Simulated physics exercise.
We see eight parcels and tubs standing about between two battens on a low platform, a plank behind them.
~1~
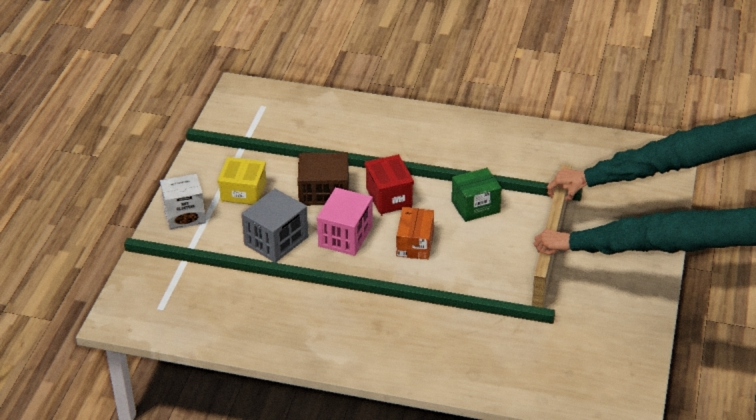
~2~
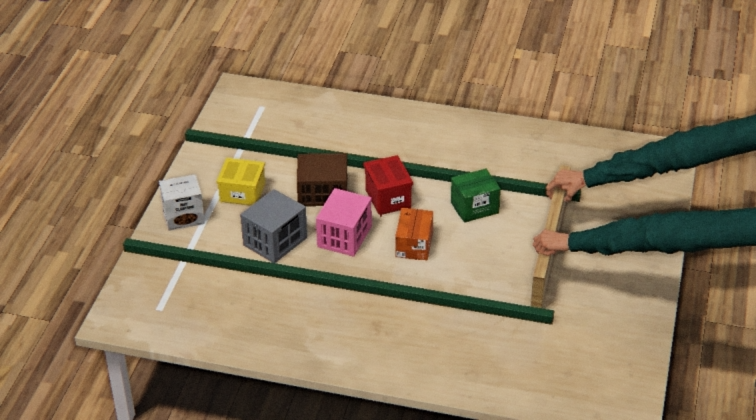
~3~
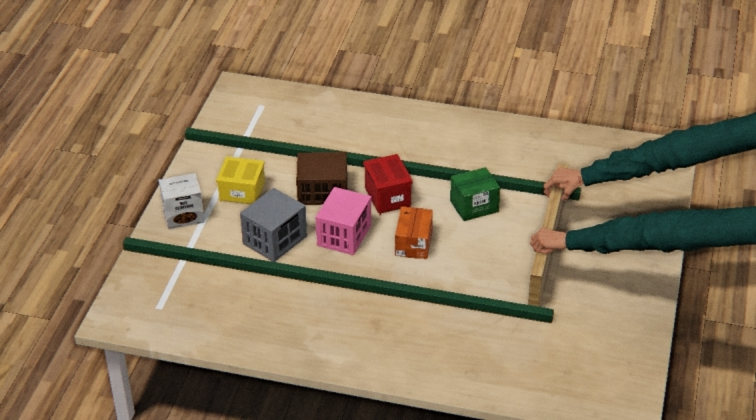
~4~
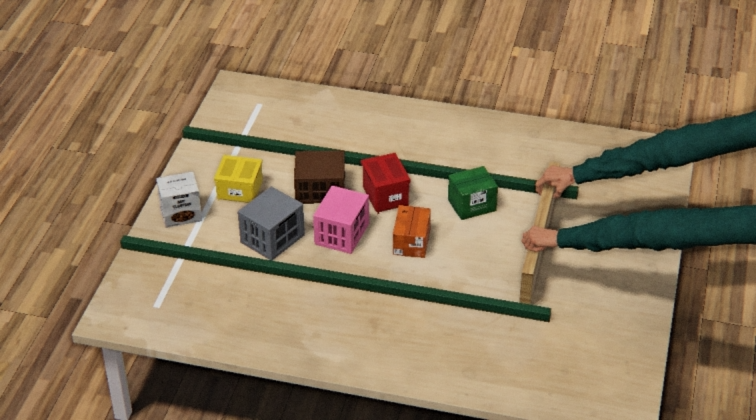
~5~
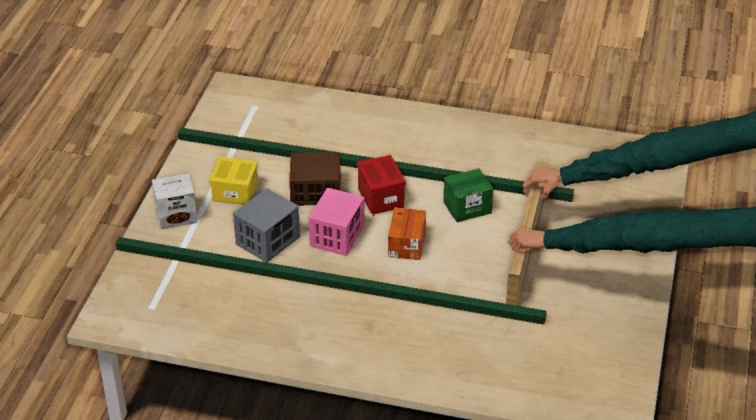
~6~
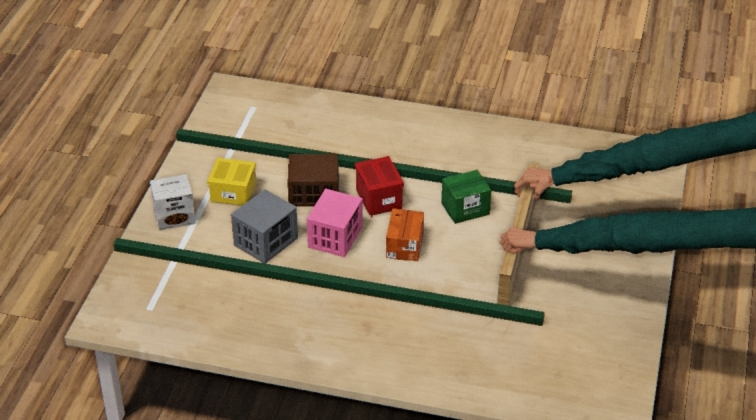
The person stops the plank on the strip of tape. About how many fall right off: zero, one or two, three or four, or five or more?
Outcome: The number that fall off is three or four.
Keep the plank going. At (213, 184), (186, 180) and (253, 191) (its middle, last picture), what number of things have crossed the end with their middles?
In that order 4, 6 and 2.
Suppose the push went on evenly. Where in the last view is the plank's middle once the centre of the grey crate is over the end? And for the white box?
Its middle is around (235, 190) and around (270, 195).
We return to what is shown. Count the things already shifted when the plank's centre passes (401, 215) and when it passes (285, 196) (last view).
First 4, then 8.
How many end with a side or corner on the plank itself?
It touches 2.
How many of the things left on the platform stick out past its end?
The number is 2.
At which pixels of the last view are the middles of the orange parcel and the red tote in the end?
First (184, 198), then (164, 164).
Soon after, none off yet; white box at rest near (173, 202); yellow tote at rest near (233, 182); grey crate at rest near (265, 226).
After that, none off yet; white box displaced a little near (153, 206); yellow tote displaced about its own width near (177, 181); grey crate displaced about its own width near (204, 222).
In the end, the number that fall off is three or four; gone, brown crate, grey crate, yellow tote and white box.
